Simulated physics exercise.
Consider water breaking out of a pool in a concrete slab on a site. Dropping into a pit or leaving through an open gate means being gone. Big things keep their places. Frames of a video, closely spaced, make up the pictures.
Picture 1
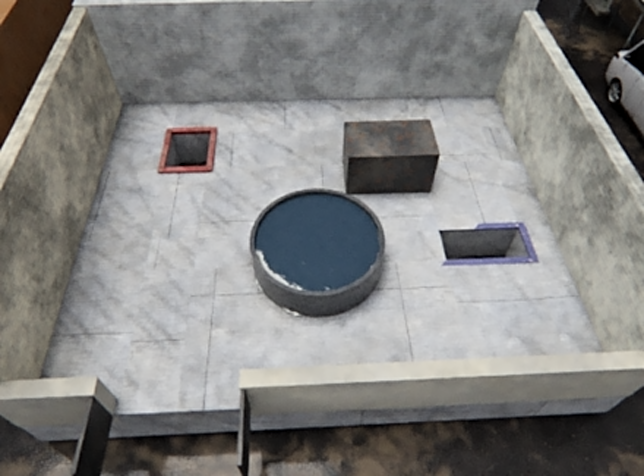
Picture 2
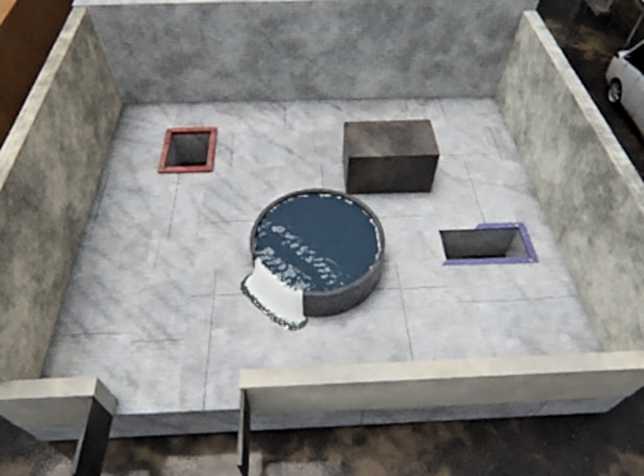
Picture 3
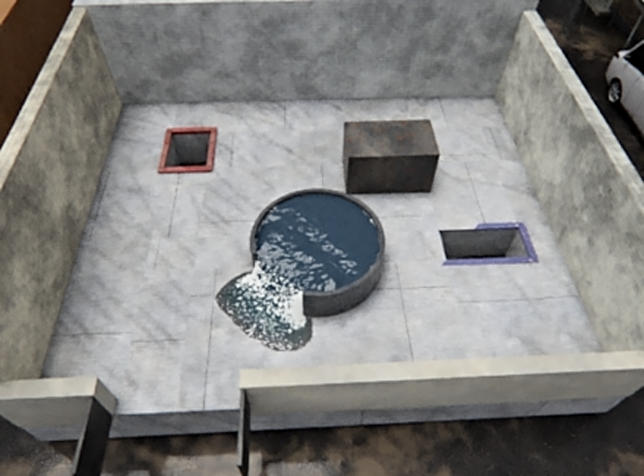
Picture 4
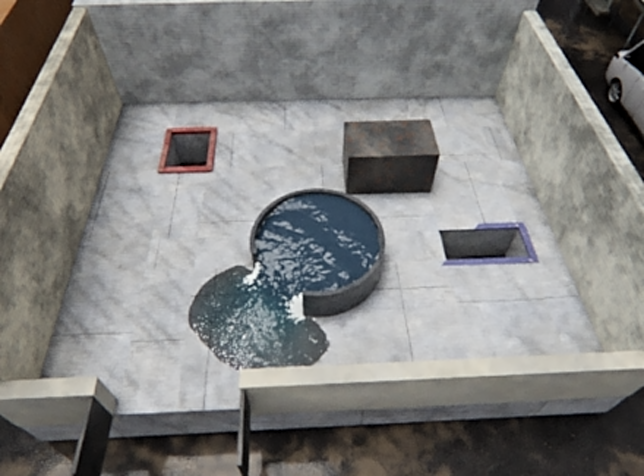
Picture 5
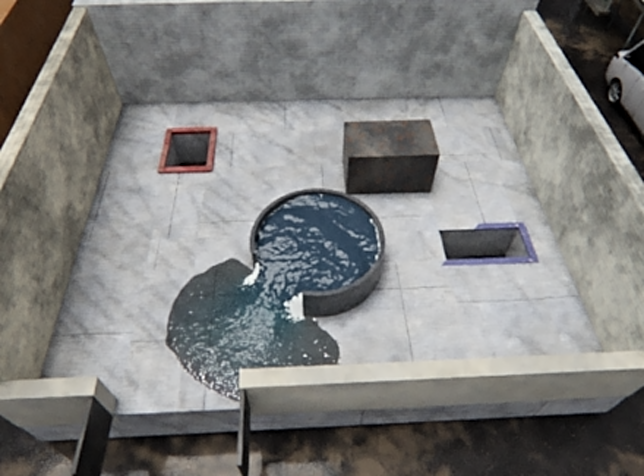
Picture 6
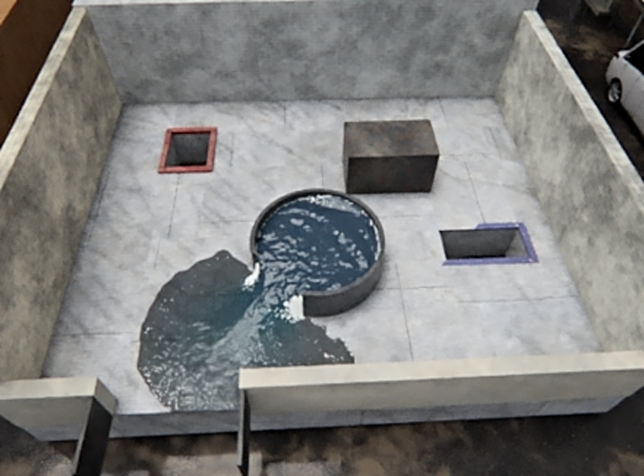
Water pours from a gap in the round pool and spreads across the pale floor.
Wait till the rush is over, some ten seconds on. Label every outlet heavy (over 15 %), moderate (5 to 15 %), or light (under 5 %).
Labels: Gate - heavy, red pit - light, blue pit - light.
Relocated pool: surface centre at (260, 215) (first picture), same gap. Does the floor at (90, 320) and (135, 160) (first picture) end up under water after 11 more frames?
In turn: Flooded, not flooded.
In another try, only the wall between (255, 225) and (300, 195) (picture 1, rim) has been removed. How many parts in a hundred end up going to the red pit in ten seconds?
Red: 15 %.
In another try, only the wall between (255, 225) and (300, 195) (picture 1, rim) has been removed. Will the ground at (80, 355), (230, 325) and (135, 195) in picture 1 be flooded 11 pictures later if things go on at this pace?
Result, in sequence: Untouched by the flood; untouched by the flood; inundated.
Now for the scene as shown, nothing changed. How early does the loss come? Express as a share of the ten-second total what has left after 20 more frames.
It works out at roughly 50 per cent.
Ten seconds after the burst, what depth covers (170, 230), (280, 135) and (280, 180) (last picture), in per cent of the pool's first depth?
In that order: 2, 0 and 2 per cent.
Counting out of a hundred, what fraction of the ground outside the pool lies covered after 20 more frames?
My estimate is roughly 25 percent.
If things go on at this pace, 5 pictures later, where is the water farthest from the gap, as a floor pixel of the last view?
About at (33, 400).
A moment on, water covers 15 % of the floor; the gate 6 %, the red pit 0 %, the blue pit 0 %.
Next, water covers 20 % of the floor; the gate 16 %, the red pit 0 %, the blue pit 0 %.
Then, water covers 25 % of the floor; the gate 26 %, the red pit 0 %, the blue pit 0 %.
Later, water covers 45 % of the floor; the gate 39 %, the red pit 0 %, the blue pit 0 %.
In the end, water covers 50 % of the floor; the gate 50 %, the red pit 0 %, the blue pit 1 %.
